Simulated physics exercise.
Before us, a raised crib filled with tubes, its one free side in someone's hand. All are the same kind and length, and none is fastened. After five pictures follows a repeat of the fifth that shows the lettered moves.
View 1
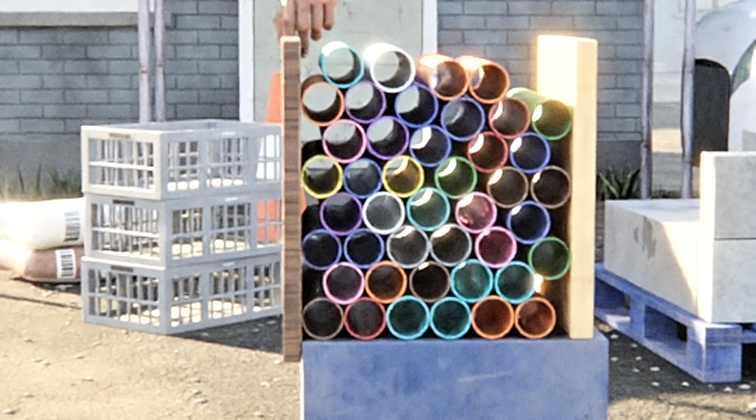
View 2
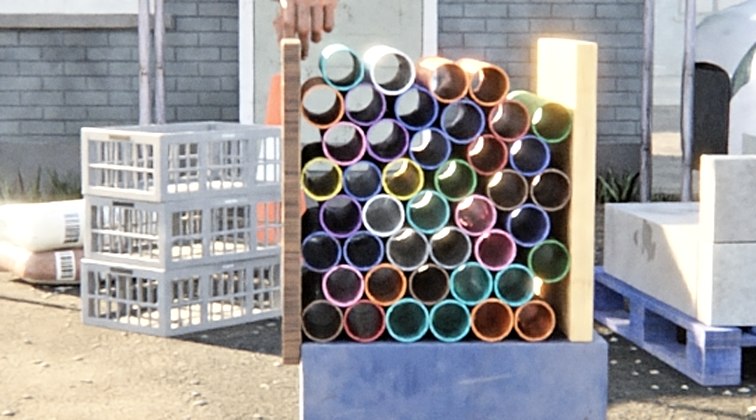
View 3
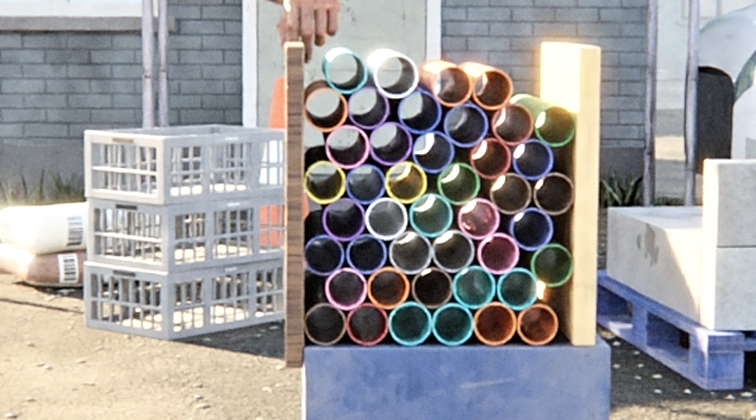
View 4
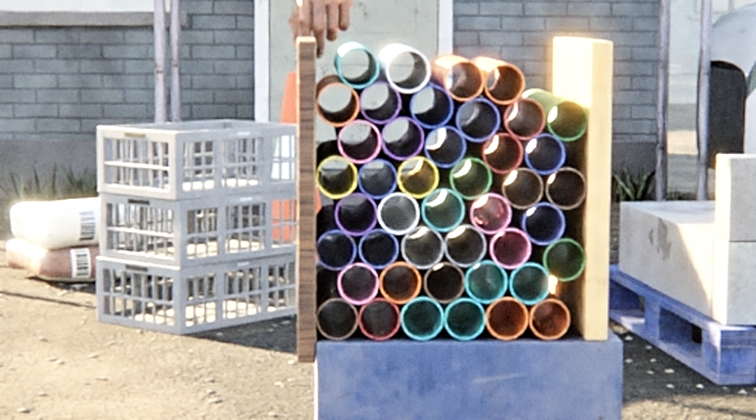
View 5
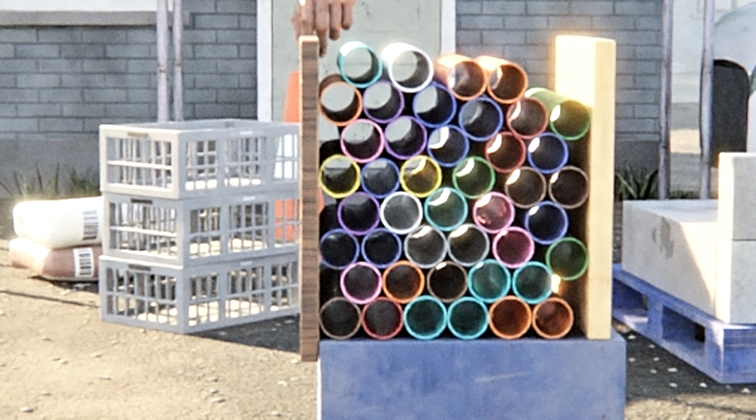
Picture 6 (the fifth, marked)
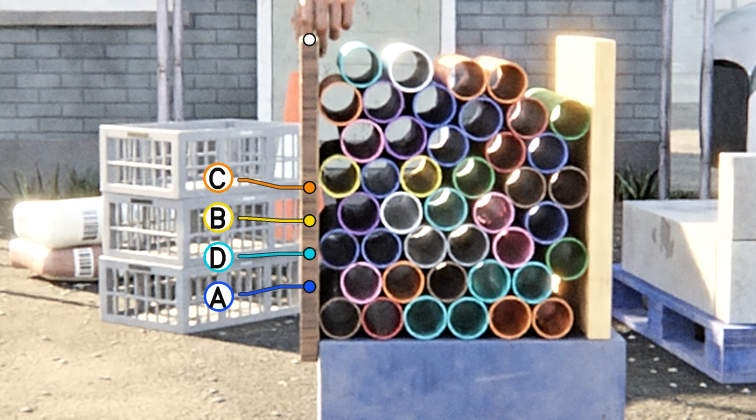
To begin with, colourful tubes sit stacked on a blue base between a brown side board, gripped at its top by a hand, and a pale upright on the right. The whole view shifts slightly down, then to the right, while the tubes, board and hand show little or no movement among themselves.
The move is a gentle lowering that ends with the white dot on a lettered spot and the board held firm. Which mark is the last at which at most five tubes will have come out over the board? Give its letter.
The answer is mark C.
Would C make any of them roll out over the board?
At C: Yes.
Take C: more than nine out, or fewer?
Fewer than nine.
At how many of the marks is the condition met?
The number is one.
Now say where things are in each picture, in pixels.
A brown tube (323, 318); an orange tube (535, 318); a blue tube (321, 250), in the first picture.
A blue tube (321, 252); a purple tube (341, 216), in the second picture.
A turquoise tube (431, 216); a green tube (459, 184), in the third picture.
A purple tube (402, 139); a blue tube (432, 107), in the fourth picture.
A white tube (411, 70); side board (309, 186); a brown tube (340, 318), in the fifth picture.
On the marked copy, A at (310, 287); B at (310, 221); C at (310, 188); D at (310, 254); the white dot at (309, 39).
Taking C. A third of the way, top of the board (319, 106).
Two thirds of the way, top of the board (319, 182).
When it is over, top of the board (319, 187), two out over the board.
As for the rest, A more than five out over the board; B six out over the board; D six out over the board.
